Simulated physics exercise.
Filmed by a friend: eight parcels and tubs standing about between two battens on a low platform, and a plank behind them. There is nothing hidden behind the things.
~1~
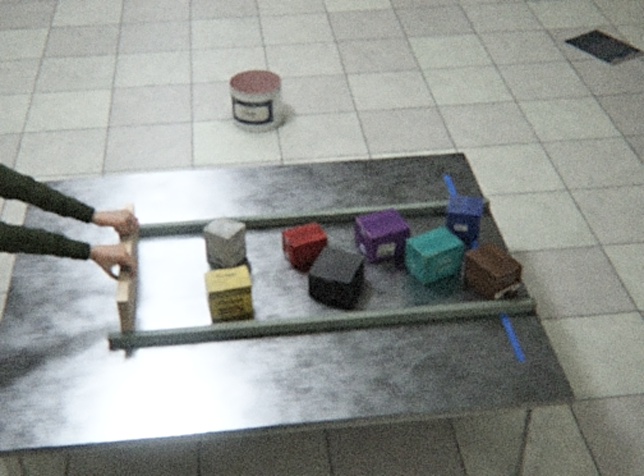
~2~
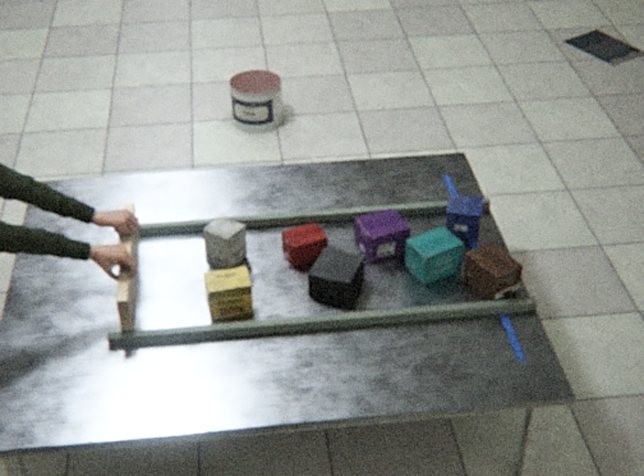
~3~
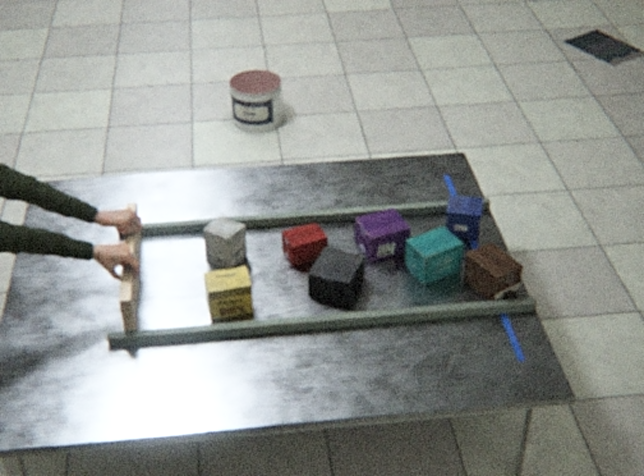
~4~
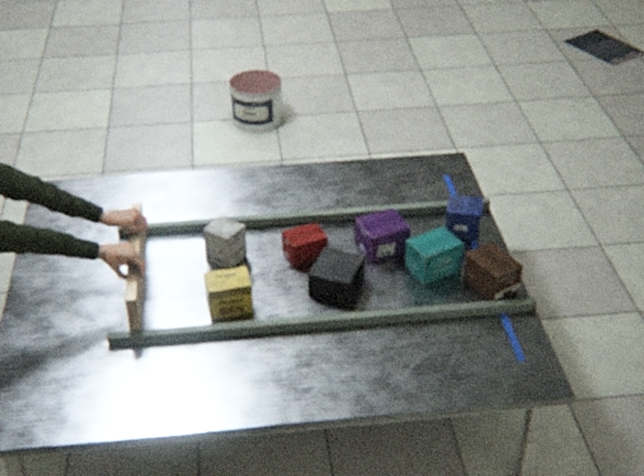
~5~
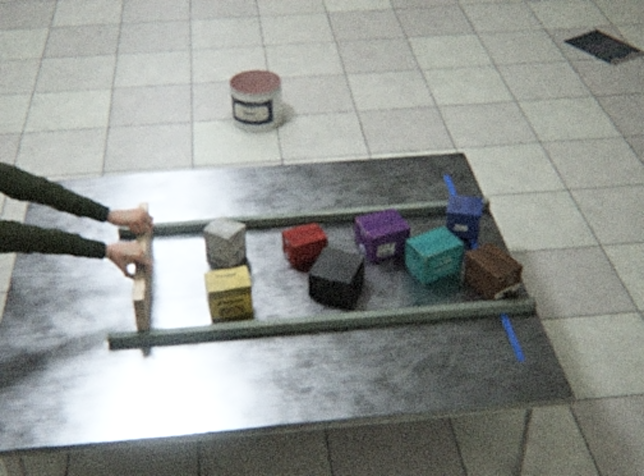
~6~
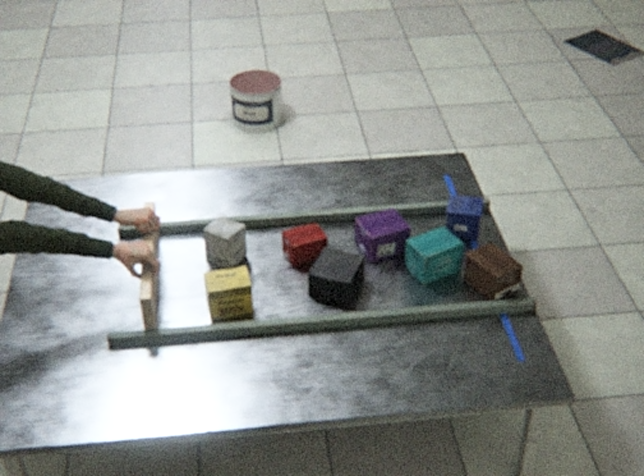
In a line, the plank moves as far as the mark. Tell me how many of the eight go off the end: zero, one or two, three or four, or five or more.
The answer is five or more.
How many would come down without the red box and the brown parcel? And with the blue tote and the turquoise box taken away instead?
Falls come to 3 the first time and 3 the other time.
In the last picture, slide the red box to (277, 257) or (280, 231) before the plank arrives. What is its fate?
Well, in that order, it hangs on, then it hangs on.
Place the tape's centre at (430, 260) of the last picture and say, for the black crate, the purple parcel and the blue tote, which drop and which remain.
The black crate remains in place; as for the purple parcel, it does not stay; and the blue tote does not stay.
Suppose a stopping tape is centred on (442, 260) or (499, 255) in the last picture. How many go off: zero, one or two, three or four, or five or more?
The first spot gives three to four, the second gives at least five.
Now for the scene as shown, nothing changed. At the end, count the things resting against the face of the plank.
Contact count: 3.
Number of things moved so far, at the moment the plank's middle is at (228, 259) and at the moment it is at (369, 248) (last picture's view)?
2 at one spot and 7 at the other.
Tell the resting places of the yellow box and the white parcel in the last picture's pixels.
About (514, 272), and about (485, 216).
Early on, none off yet; brown parcel at rest near (493, 273); blue tote at rest near (464, 218); turquoise box at rest near (434, 256).
Finally, the number that fall off is five or more; lost, red box, purple parcel, turquoise box, blue tote and brown parcel.
